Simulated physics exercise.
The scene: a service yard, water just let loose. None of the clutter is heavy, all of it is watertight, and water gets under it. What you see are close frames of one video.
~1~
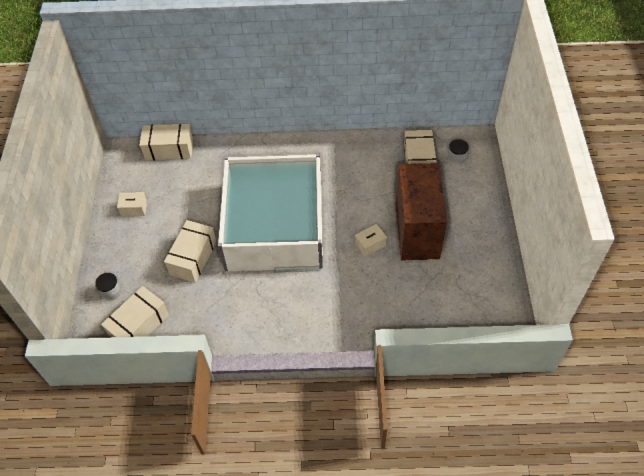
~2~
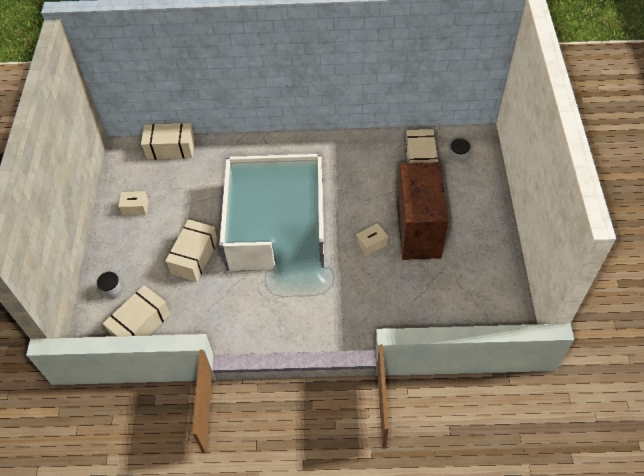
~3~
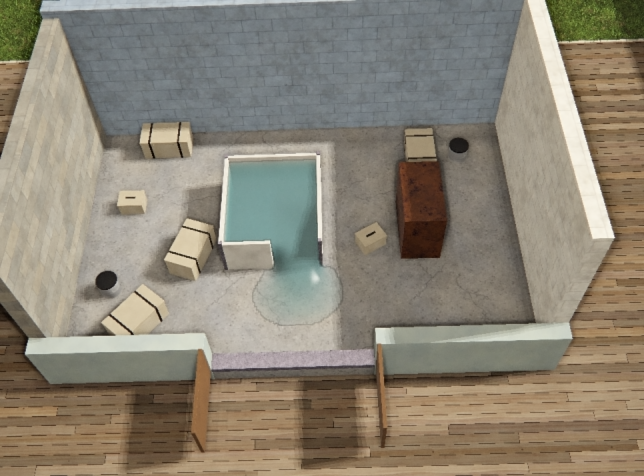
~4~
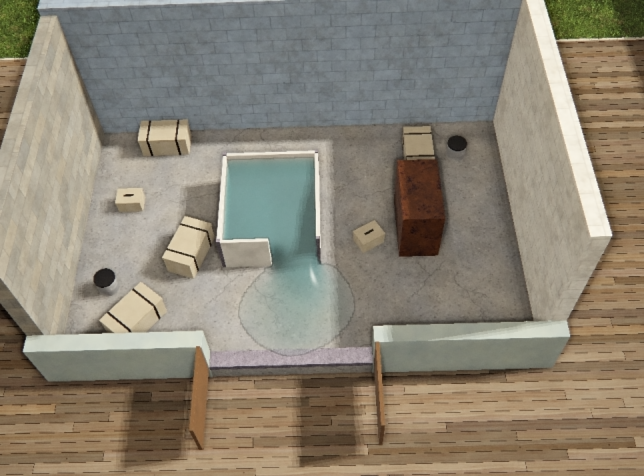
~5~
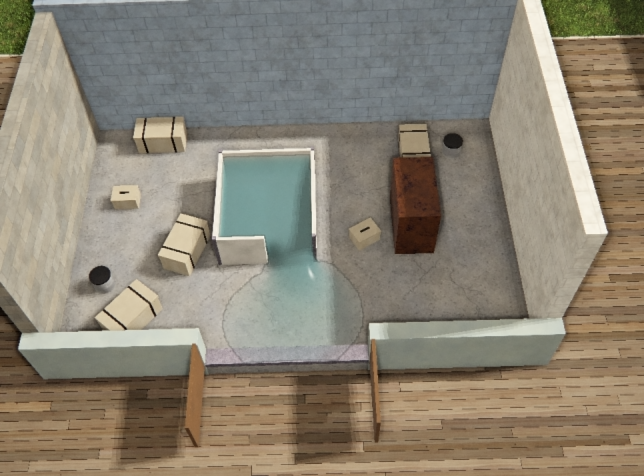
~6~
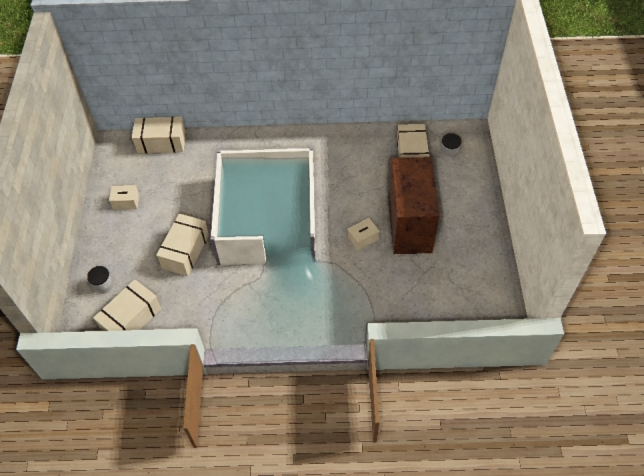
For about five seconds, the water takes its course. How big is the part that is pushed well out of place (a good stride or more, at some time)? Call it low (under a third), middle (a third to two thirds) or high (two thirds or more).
Low.
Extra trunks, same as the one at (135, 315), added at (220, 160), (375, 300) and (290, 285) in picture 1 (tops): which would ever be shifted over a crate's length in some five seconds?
Item by item: Remains in place, goes the distance, goes the distance.
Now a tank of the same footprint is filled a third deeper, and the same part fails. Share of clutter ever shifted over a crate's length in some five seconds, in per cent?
I'd say close to 0 per cent of the things.
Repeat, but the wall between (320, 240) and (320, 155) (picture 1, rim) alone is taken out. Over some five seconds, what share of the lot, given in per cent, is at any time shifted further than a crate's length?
Estimate: Some 40 per cent.
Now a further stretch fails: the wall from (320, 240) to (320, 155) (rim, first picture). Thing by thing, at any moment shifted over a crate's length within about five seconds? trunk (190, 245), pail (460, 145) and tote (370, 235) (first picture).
Listed in turn, never travels that far, ends up that far off, ends up that far off.
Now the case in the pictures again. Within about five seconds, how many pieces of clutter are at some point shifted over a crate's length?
0 of them.
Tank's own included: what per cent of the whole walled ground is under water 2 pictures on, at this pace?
Roughly 20 per cent.
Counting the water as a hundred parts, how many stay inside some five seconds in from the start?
Some 46 per cent.
A moment on, 0 of 8 are well off their spots; 0 afloat.
Next, 0 of 8 are well off their spots; 0 afloat.
Later, 0 of 8 are well off their spots; 0 afloat.
In the end, 0 of 8 are well off their spots, and 0 have been at some point; 0 afloat.
